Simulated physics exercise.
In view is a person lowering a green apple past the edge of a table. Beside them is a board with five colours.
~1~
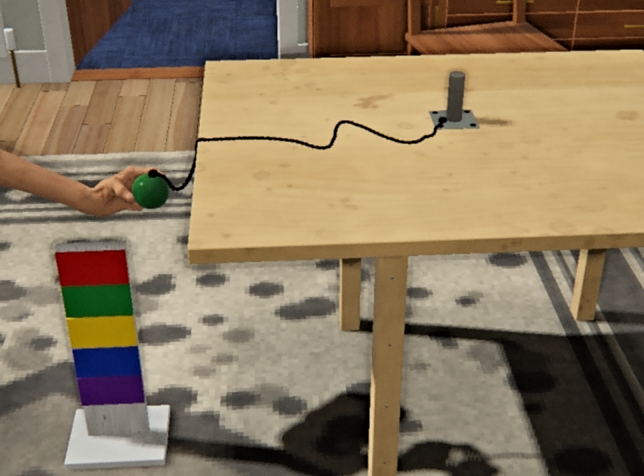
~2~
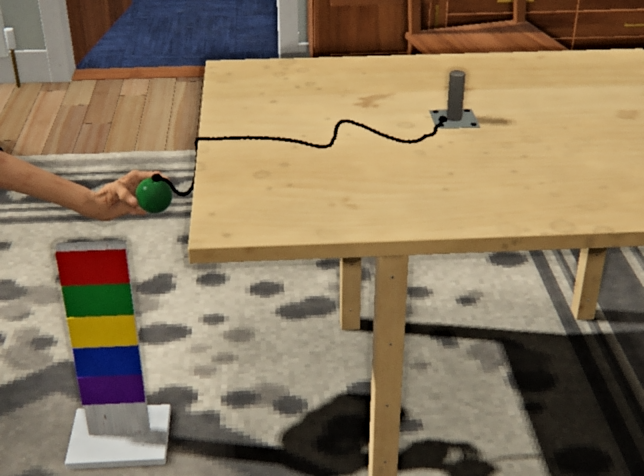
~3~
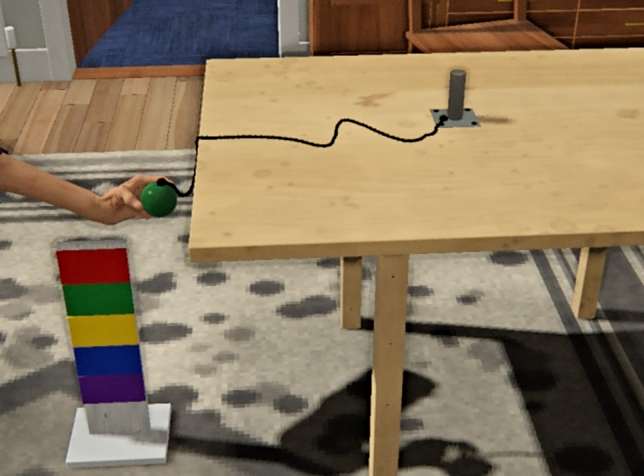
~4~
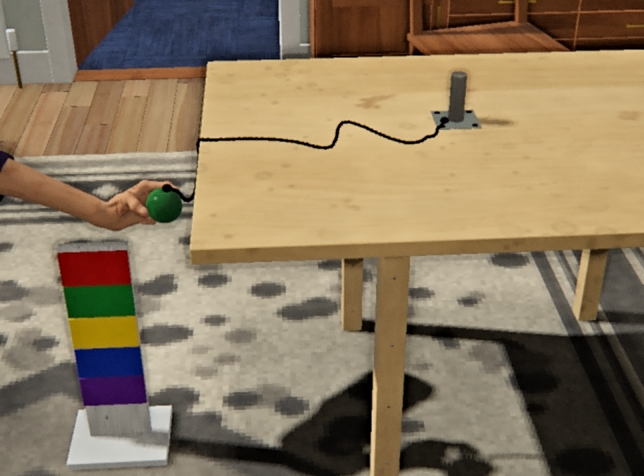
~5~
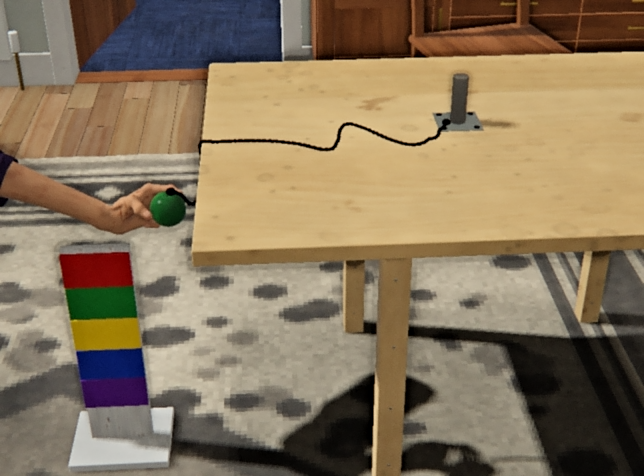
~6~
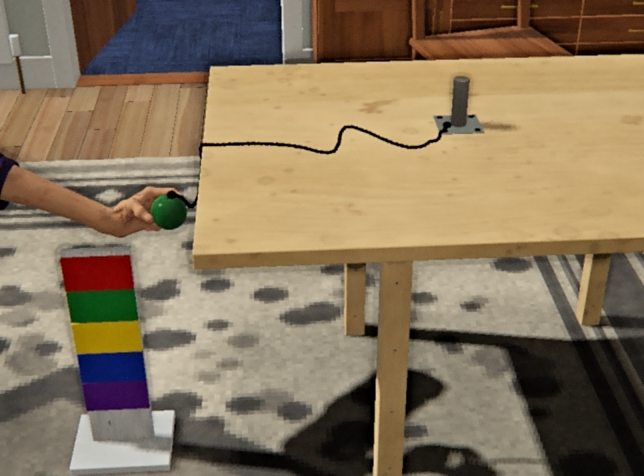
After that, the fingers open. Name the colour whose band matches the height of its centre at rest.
That would be yellow.
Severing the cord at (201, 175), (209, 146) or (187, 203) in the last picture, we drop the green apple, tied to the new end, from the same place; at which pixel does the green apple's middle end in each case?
In order, it ends up near (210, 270), (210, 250) and (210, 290).
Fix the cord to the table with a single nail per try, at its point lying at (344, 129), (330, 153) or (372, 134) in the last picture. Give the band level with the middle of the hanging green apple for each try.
Going through the tries in order, you get green, red and green.
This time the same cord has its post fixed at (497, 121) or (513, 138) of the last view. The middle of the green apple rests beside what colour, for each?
Going case by case, it's green and then green.
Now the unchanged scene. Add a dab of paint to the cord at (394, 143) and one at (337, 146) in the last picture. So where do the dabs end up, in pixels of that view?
The first ends at (359, 133) and the second at (254, 143).
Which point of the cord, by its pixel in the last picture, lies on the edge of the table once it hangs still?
That would be the bit at (299, 147).
Soon after, apple near (189, 328); level with yellow.
After that, apple near (244, 314); level with yellow.
And then, apple near (202, 328); level with yellow.
In the end, apple near (212, 325); level with yellow. At yellow.
